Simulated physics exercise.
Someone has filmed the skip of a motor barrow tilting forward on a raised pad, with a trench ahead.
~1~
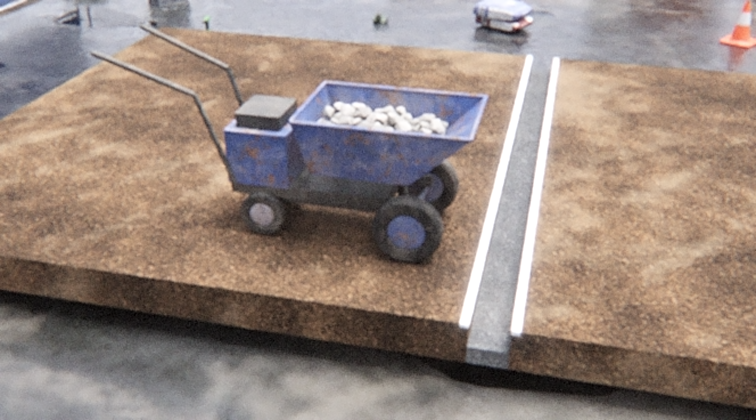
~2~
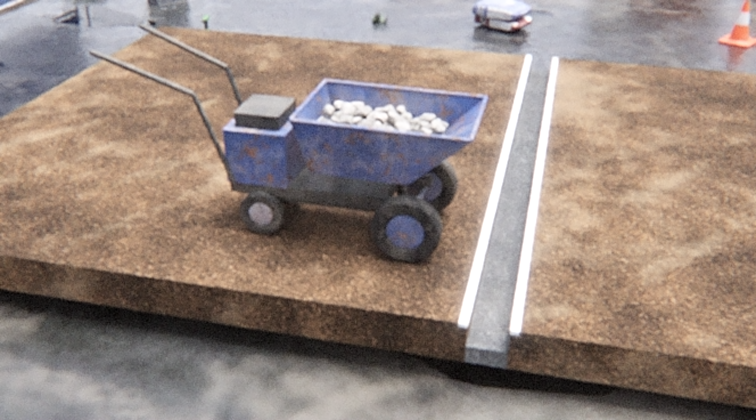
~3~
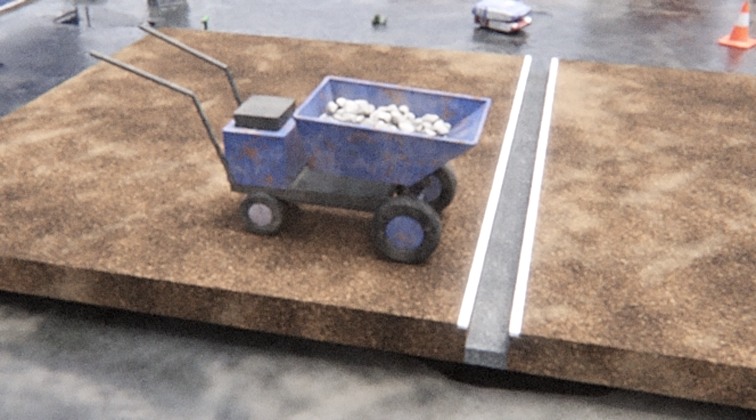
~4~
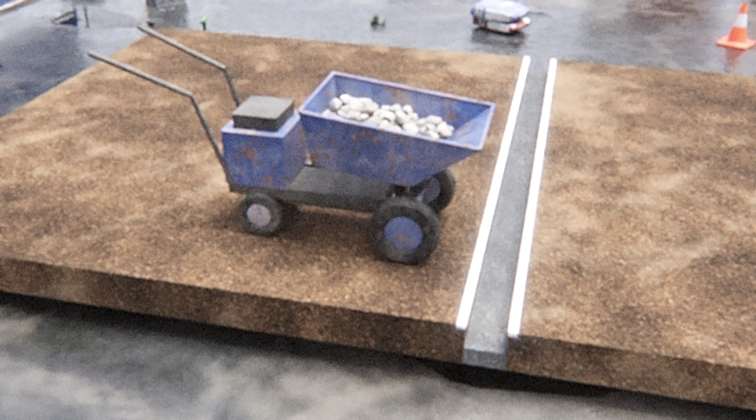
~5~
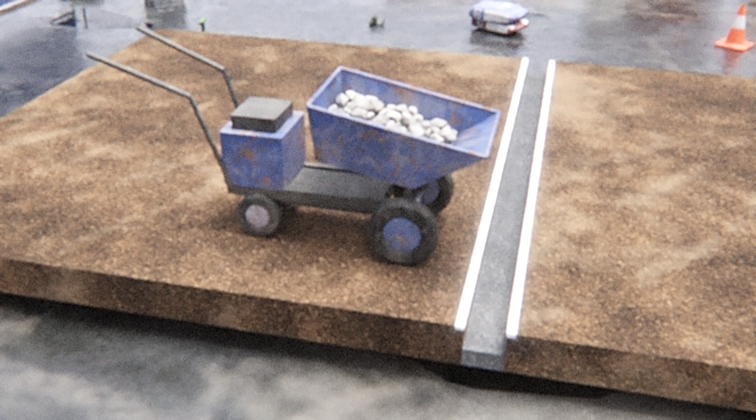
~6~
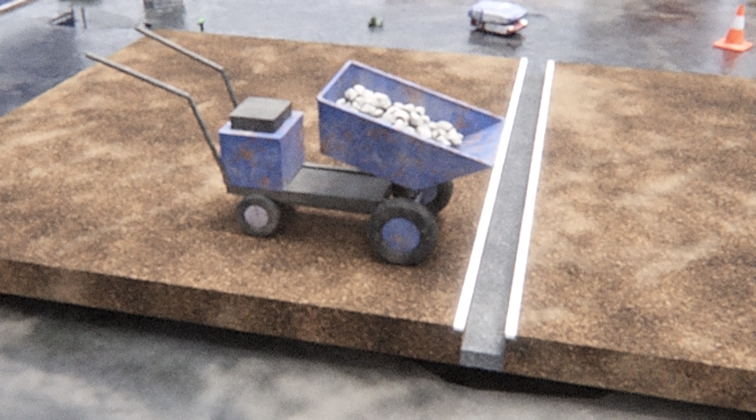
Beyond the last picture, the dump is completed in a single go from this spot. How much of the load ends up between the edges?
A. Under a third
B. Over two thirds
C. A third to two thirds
A, under a third.
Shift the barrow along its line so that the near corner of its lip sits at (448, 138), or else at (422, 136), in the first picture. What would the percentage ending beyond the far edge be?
About 40 per cent first, about 10 per cent second.
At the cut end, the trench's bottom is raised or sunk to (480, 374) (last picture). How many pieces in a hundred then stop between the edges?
0 %.
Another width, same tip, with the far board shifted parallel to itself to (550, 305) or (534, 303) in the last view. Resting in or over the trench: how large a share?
40 %, then 20 %.
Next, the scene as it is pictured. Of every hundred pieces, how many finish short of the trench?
Close to 0 in a hundred.
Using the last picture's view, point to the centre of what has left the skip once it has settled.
About (566, 252).
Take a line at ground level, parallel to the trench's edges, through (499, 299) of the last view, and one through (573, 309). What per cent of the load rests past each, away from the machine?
In order: Near 70 %, then 30 %.
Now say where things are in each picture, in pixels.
In the first picture, lip of the skip at (471, 141), level; top of the load at (370, 127), broken stones; first edge of the trench at (472, 291); far edge at (521, 298), the trench under half as wide as the skip, and about half as deep as wide.
In the second picture, lip of the skip at (471, 141), level; top of the load at (370, 126).
In the third picture, lip of the skip at (475, 145), tipped barely; top of the load at (373, 125).
In the fourth picture, lip of the skip at (480, 150), tipped a little; top of the load at (361, 120).
In the fifth picture, lip of the skip at (486, 158), tipped a little; top of the load at (367, 118).
In the sixth picture, lip of the skip at (493, 166), tipped clearly; top of the load at (357, 108); first edge of the trench at (467, 294); far edge at (515, 301).
Soon, skip tipped steeply; all in the skip.
A while on, skip tipped steeply; most in the skip; about a quarter beyond it; a stray few falling.
Towards the end, skip tipped right over; about a third in the skip; a stray few in or heaped over the trench; about two thirds beyond it.
Finally, skip tipped right over; about a third in the skip; a stray few in or heaped over the trench; about two thirds beyond it.
